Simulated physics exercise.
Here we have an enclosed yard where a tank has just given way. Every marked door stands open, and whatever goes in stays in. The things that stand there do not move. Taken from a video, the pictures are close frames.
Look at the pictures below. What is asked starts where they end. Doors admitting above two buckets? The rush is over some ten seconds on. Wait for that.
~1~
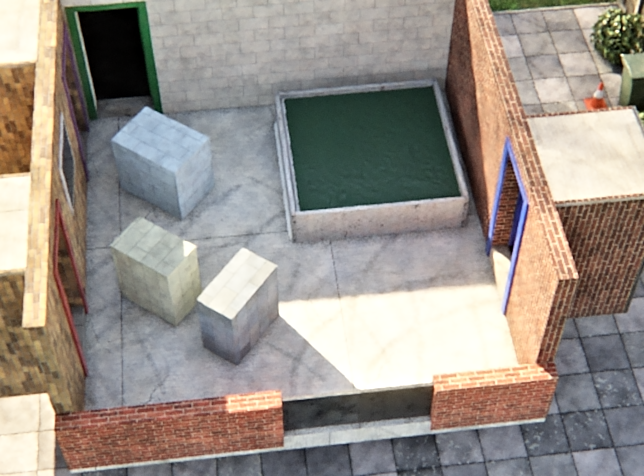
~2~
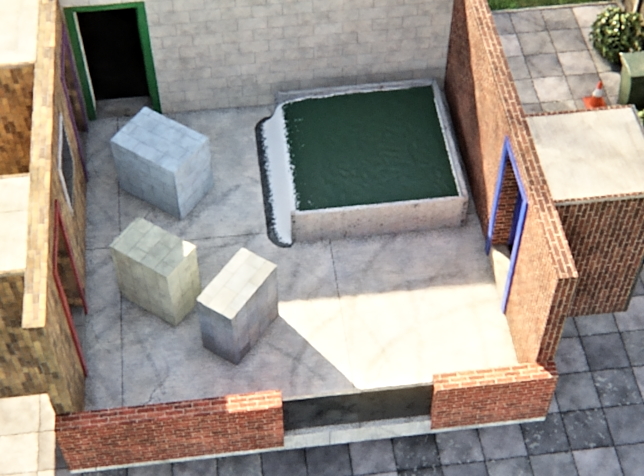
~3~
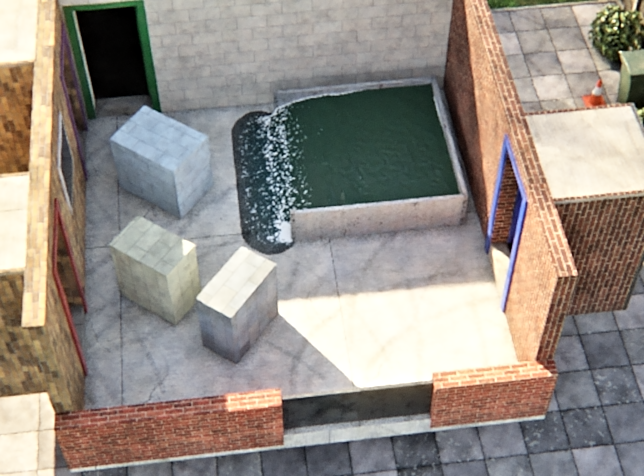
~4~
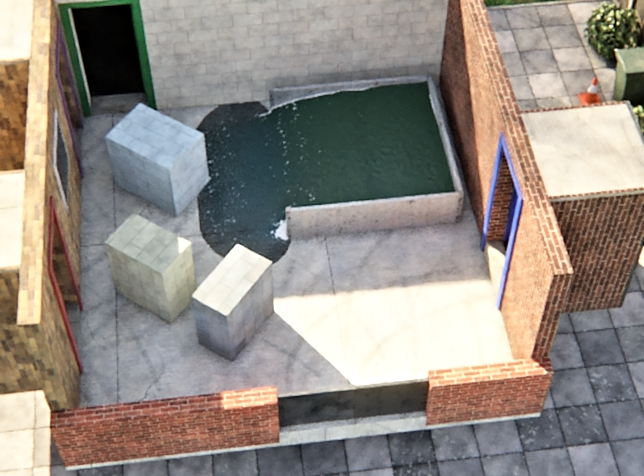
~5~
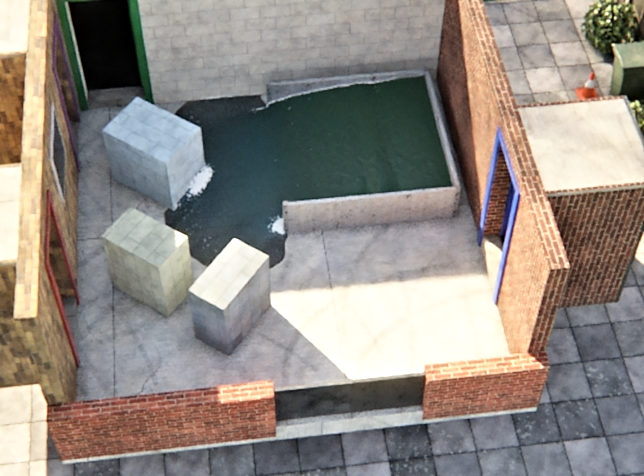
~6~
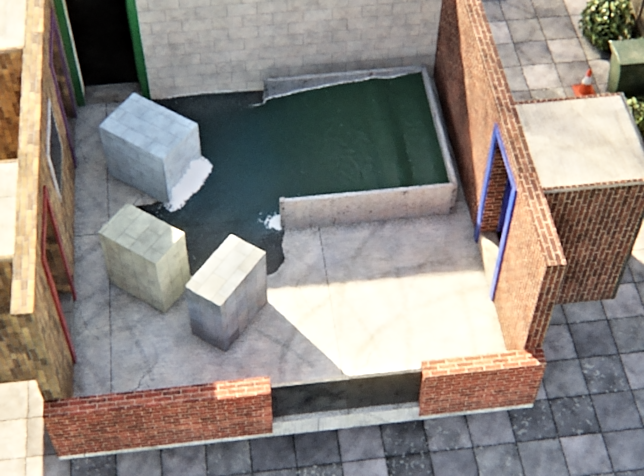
Outcome: The green door will most likely exceed two buckets, the red door will most likely not exceed two buckets, the purple door will most likely exceed two buckets, the blue door will most likely not exceed two buckets.
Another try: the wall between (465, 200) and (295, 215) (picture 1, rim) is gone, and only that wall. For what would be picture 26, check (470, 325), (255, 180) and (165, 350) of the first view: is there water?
So: Wetted, then spared, then wetted.
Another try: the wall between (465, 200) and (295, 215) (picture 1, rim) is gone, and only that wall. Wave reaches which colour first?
It is the one in blue.
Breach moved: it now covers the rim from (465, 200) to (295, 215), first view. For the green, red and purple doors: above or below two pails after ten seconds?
The green door falls short; the red door falls short; the purple door tops the limit.
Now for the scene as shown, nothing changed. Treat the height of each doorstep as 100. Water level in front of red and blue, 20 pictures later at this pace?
Some 20 percent, then some 0 percent.
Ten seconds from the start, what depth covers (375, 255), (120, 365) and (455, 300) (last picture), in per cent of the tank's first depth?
In order: 18, 12, 20 %.
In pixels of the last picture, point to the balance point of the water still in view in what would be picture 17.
Centre point: Around (254, 171).
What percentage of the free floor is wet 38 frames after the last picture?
My estimate is close to 95 per cent.
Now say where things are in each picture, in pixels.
Still water in the tank at (368, 148), in the first picture.
The front is at (272, 119), out from the gap at (287, 170), in the second picture.
Water pours out at (286, 170) and has run to (268, 248), in the third picture.
Water pours out at (282, 169) and has run to (228, 105), in the fourth picture.
Water pours out at (279, 163) and has run to (203, 256), in the fifth picture.
The front is at a hidden place, out from the gap at (276, 159), in the sixth picture.
A moment on, water covers 35 % of the floor; the green door wet at the sill, nothing in, the red door not reached, the purple door under two buckets in, the blue door not reached.
Next, water covers 45 % of the floor; the green door over two buckets in, the red door wet at the sill, nothing in, the purple door over two buckets in, the blue door not reached.
Then, water covers 65 % of the floor; the green door over two buckets in, the red door wet at the sill, nothing in, the purple door far over two buckets in, the blue door not reached.
Later, water covers 95 % of the floor; the green door far over two buckets in, the red door wet at the sill, nothing in, the purple door far over two buckets in, the blue door wet at the sill, nothing in.
In the end, water covers 100 % of the floor; the green door far over two buckets in, the red door wet at the sill, nothing in, the purple door far over two buckets in, the blue door wet at the sill, nothing in.
